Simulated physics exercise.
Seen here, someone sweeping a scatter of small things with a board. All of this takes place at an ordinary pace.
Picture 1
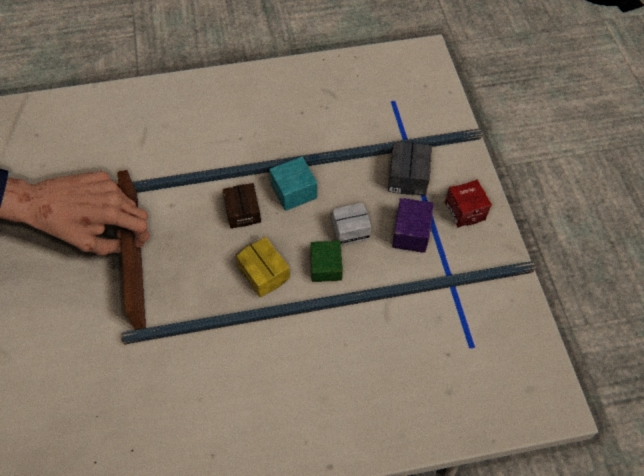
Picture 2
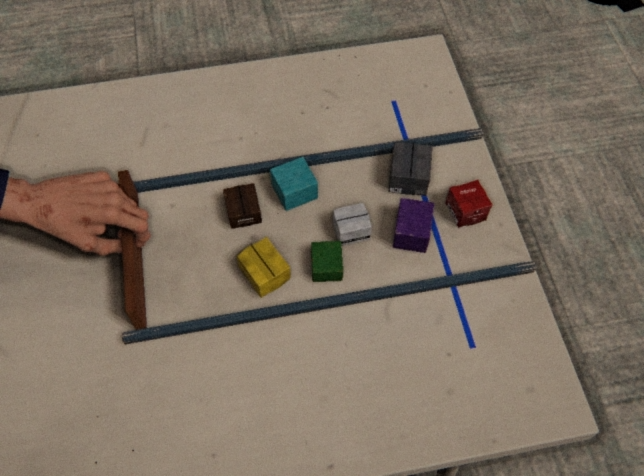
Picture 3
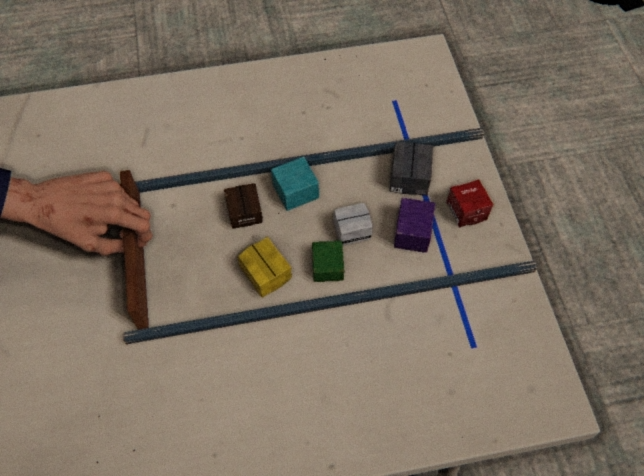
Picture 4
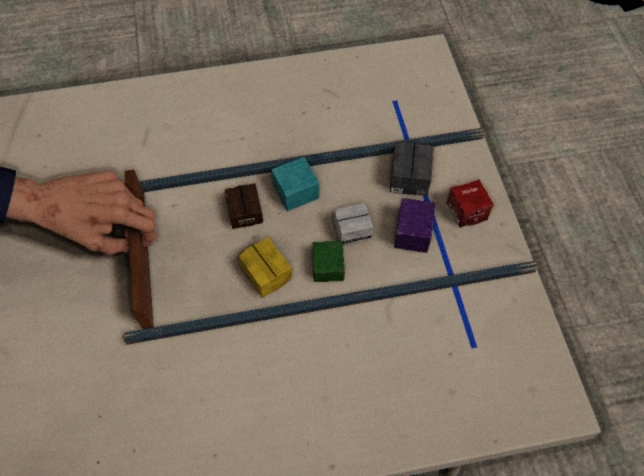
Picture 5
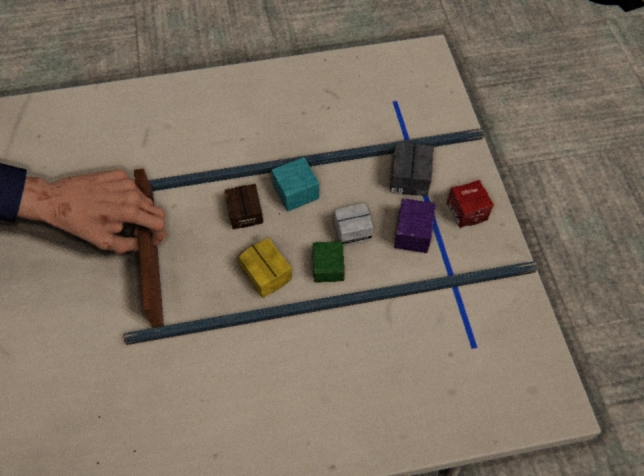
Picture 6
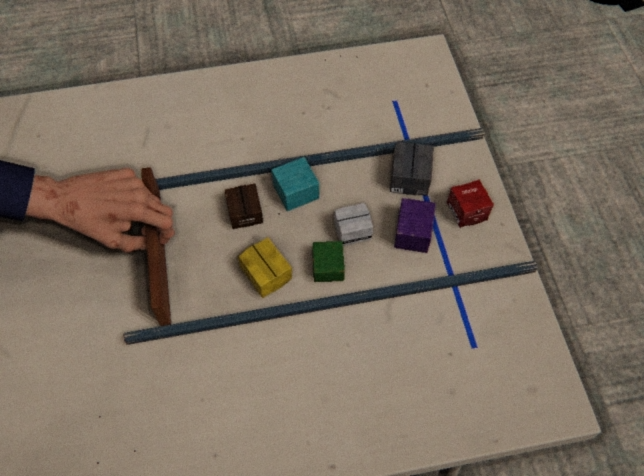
Wooden board pushed by a hand sliding slightly right between two rails, eight scattered coloured blocks sitting still beside blue tape.
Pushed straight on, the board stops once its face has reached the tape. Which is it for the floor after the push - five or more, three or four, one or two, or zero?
Once the board stops, one or two are missing from the table.
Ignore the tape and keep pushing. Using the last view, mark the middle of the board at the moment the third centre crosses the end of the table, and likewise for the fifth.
At (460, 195) for the third, at (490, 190) for the fifth.
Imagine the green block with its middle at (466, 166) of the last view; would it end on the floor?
Result: It comes off.
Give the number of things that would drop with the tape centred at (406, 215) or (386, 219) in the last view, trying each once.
You'd count 0 the first time and 0 the second.
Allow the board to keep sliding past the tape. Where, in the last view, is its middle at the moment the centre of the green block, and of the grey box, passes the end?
I'd put it close to (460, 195), and close to (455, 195) for the other one.
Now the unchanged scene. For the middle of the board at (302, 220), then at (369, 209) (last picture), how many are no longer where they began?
Counts: 4 / 8.
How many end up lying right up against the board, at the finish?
I count 4 of them.
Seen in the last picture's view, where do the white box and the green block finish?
White box at about (452, 217), green block at about (495, 242).
A little later, none off yet; red box at rest near (470, 204); grey box at rest near (412, 169); purple block at rest near (415, 226).
Next, none off yet; red box at rest near (470, 204); grey box at rest near (412, 169); purple block shifted a little near (431, 222).
When it is over, the number that fall off is one or two; down, red box.
